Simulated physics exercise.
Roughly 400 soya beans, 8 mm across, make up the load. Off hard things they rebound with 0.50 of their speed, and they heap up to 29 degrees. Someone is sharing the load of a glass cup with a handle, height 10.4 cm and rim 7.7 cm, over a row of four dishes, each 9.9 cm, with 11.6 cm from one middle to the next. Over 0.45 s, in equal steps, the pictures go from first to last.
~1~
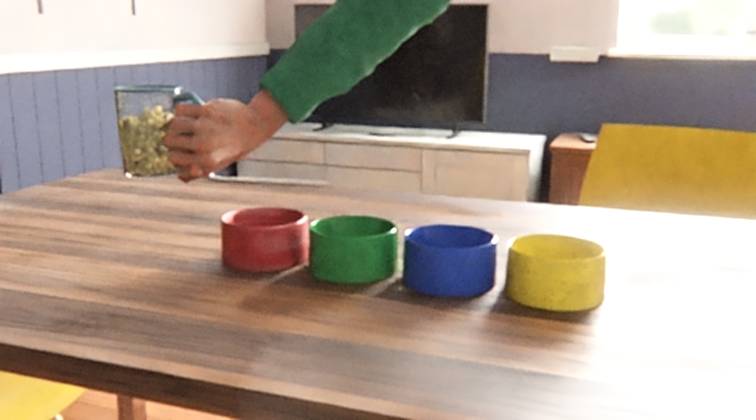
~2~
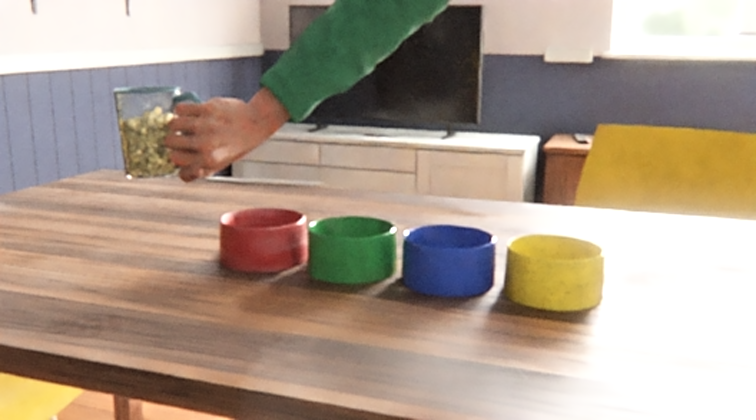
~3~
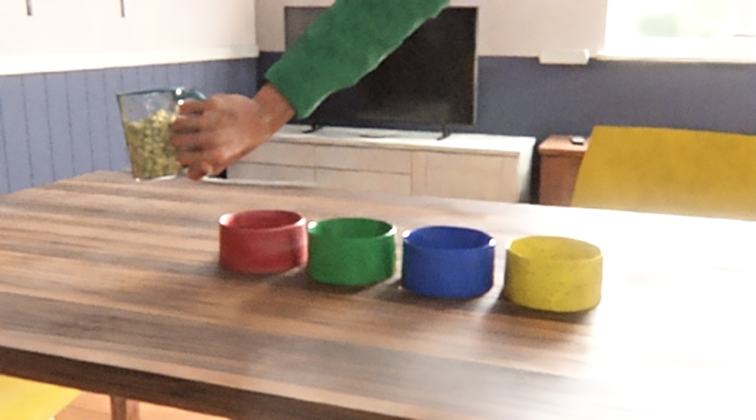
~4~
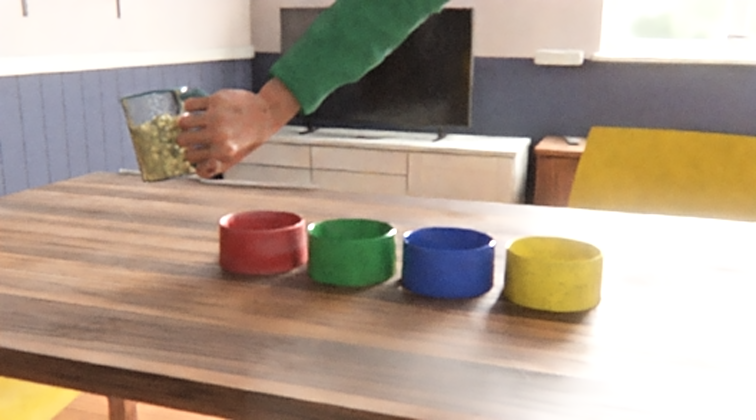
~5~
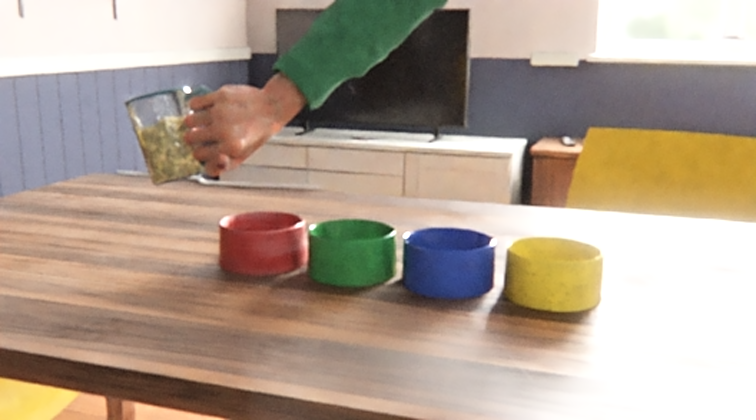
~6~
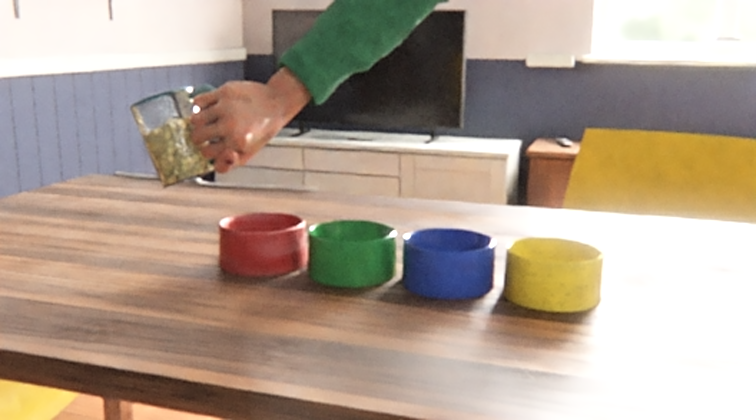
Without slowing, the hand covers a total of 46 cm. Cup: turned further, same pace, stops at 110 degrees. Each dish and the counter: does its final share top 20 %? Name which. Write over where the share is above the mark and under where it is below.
Red dish: Over; blue dish: Under; green dish: Under; yellow dish: Under; counter: Under.
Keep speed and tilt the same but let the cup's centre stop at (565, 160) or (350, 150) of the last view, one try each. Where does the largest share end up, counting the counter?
First try: Red; second try: Red.
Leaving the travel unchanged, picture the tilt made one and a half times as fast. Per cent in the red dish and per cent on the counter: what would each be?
Shares: Red 50, counter 50.
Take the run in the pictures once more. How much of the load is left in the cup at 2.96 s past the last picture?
Reading: Approx. 0 %.
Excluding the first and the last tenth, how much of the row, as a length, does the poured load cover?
It spans about 11 centimetres along the dishes.
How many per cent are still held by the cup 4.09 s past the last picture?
About 0 per cent.
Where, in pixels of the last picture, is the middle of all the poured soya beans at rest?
Centre at rest, approx.: (274, 251) px.
Then, 1.78 s after the last picture, tilt 108 degrees; cup holds 80 %, red 20 %.
Then, 2.96 s after the last picture, tilt 110 degrees; cup holds 0 %, red 75 %, green 10 %.
Then, 4.09 s after the last picture, tilt 110 degrees; cup holds 0 %, red 75 %, green 10 %.
In the end, red 75 %, blue 0 %, green 10 %, yellow 0 %, counter 15 %.
